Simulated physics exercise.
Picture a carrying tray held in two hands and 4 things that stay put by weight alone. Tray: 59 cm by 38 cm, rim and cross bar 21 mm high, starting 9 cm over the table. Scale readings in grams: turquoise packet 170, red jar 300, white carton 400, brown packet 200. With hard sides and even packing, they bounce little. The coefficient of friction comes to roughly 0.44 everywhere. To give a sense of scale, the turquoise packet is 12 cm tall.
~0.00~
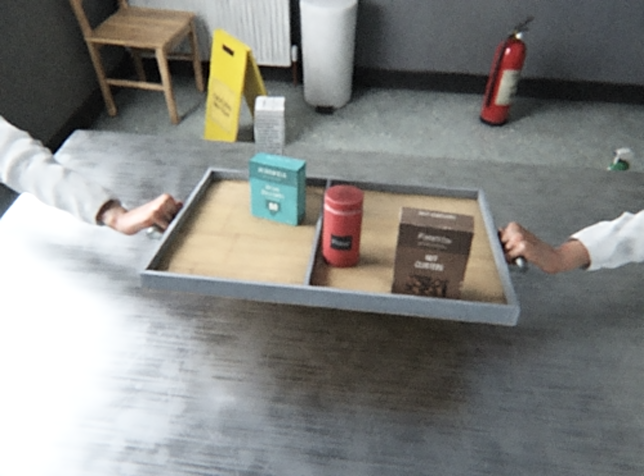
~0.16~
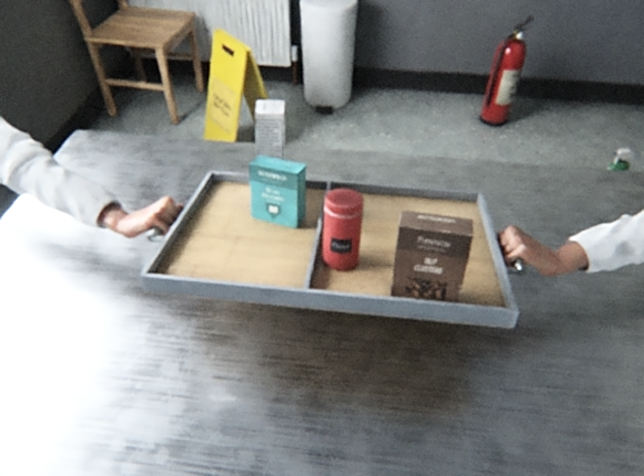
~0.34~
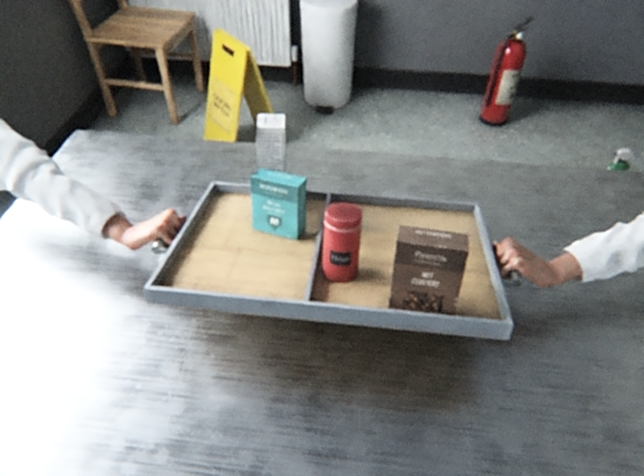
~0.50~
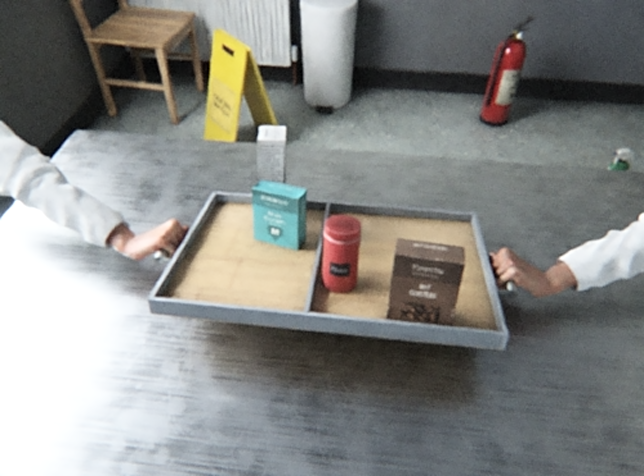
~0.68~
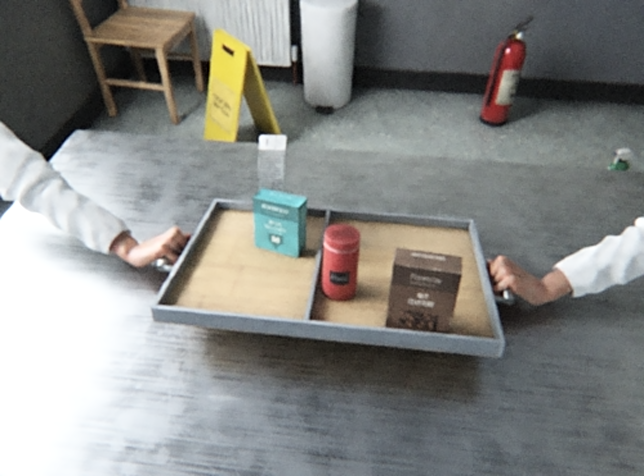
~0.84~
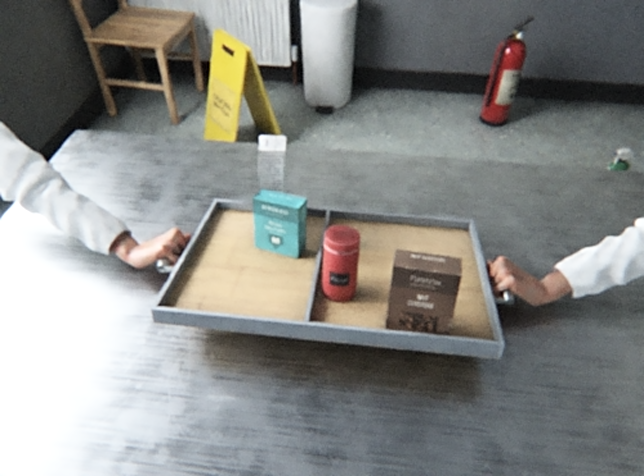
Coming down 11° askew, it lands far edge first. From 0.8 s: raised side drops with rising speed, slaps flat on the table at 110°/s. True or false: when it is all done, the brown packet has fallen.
True.
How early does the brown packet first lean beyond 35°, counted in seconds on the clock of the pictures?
Around 1.3 seconds.
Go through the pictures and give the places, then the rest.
The first picture shows far edge 9 cm above the table; brown packet (430, 257); turquoise packet (278, 189).
The second picture shows far edge 8 cm above the table; white carton (271, 153); turquoise packet (278, 192).
The third picture shows far edge 5 cm above the table; red jar (342, 243); white carton (272, 165).
The fourth picture shows far edge 2 cm above the table; turquoise packet (279, 215); red jar (341, 254).
The fifth picture shows far edge on the table, tray at 11°; white carton (273, 185); turquoise packet (280, 223).
The sixth picture shows far edge on the table, tray at 11°; brown packet (422, 295); red jar (341, 264).
Around 0.94 s, far edge on the table, tray at 5°; brown packet tipped 3° against what carries it near (420, 310).
Around 1.04 s, tray flat on the table; brown packet tipped 6° against what carries it near (417, 330).
Around 1.34 s, tray flat on the table; brown packet now off the tray.
Around 1.44 s, tray flat on the table.
Finally (2.0 s), off the tray and tipped over, brown packet; the other 3 still in place (within 5 cm). In the last view, brown packet near (417, 376).
